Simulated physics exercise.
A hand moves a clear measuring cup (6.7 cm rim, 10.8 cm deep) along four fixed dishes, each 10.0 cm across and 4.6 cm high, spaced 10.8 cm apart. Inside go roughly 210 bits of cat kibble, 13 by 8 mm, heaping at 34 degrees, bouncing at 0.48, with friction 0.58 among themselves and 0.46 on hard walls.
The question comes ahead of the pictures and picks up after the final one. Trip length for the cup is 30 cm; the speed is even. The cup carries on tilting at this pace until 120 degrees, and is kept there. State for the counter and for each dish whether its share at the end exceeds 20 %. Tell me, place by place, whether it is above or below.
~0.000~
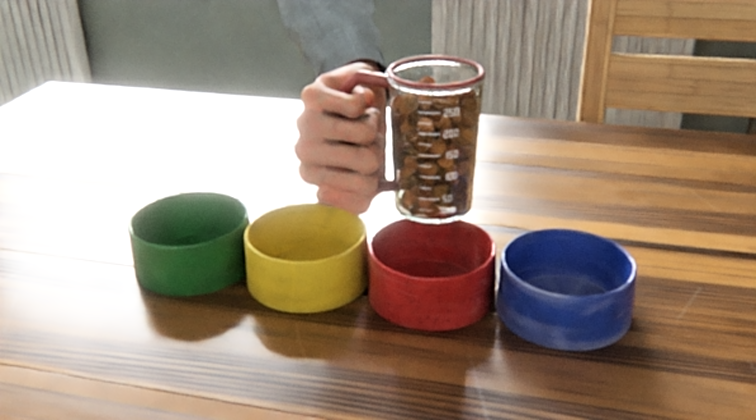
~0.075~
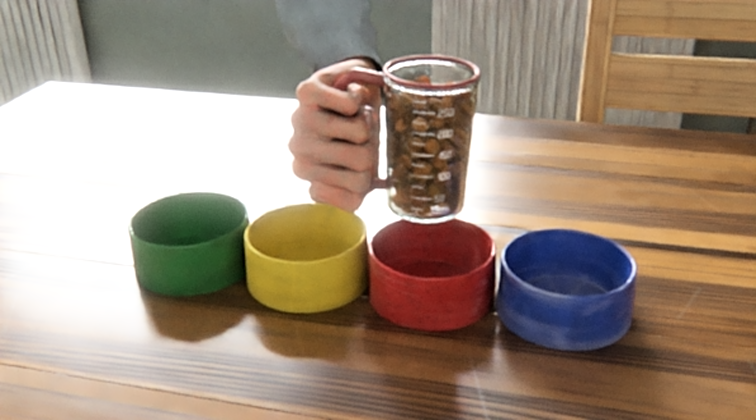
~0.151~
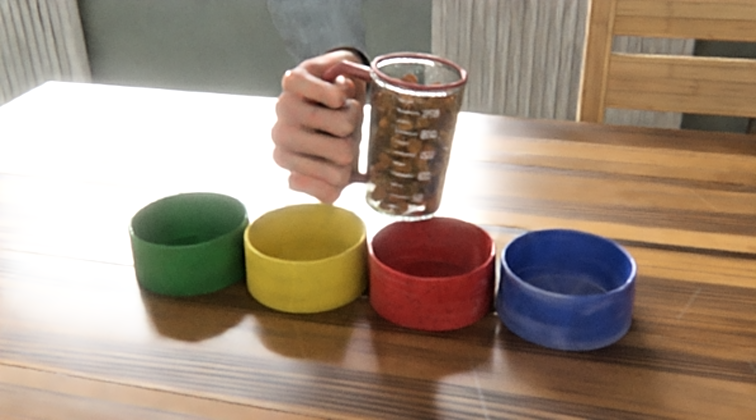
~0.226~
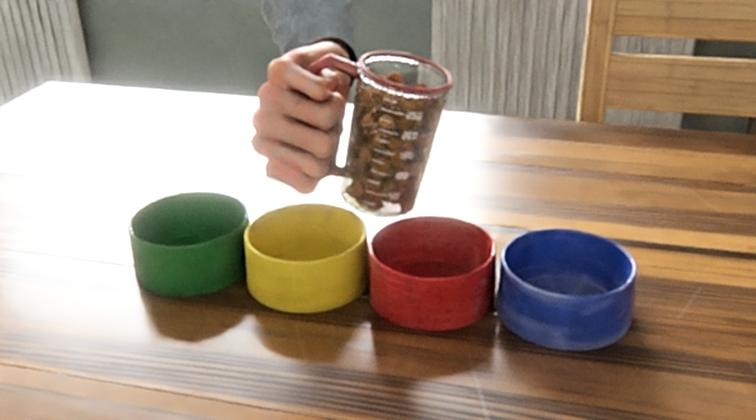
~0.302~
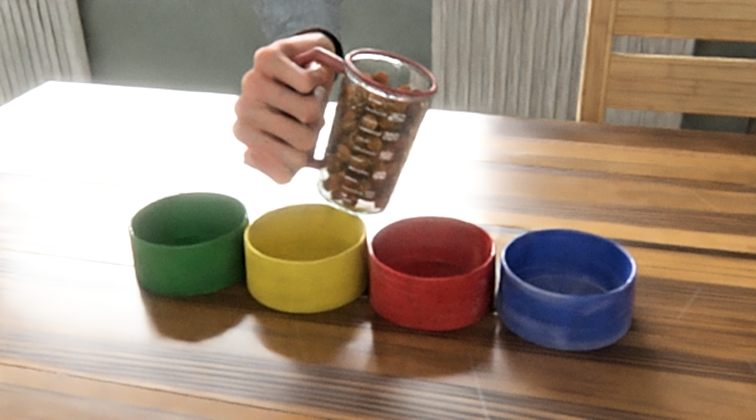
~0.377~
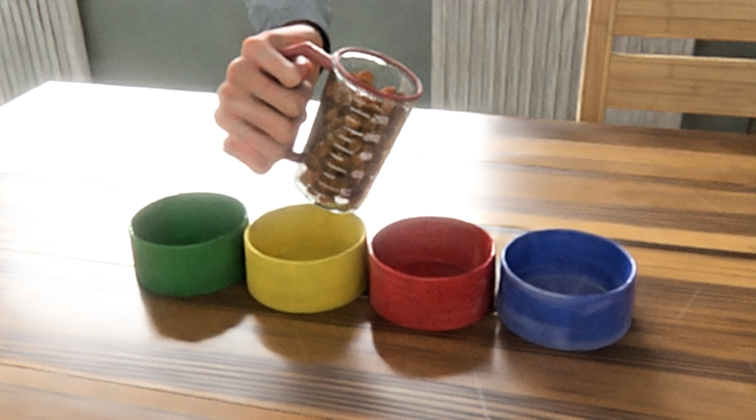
In order: Red: Within a fifth, blue: Within a fifth, green: Beyond a fifth, yellow: Within a fifth, counter: Within a fifth.
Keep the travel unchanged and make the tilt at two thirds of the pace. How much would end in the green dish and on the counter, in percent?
Green 100; counter 0.
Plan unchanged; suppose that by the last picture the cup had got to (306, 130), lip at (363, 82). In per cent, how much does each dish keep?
The red dish keeps 0, the blue dish 0, the green dish 100 and the yellow dish 0.
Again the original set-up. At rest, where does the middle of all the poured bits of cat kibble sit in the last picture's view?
(188, 238) or so.
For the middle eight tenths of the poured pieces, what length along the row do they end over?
6 centimetres.
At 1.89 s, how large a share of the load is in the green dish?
By that moment, around 60 percent has got there.
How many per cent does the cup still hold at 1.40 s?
95 per cent.
After 0.99 s, tilt 69 degrees; cup holds 100 %.
After 1.40 s, tilt 99 degrees; cup holds 95 %, green 5 %.
Then, at 1.89 s, tilt 120 degrees; cup holds 40 %, green 60 %.
In the end, at 2.8 s, red 0 %, blue 0 %, green 100 %, yellow 0 %, counter 0 %.
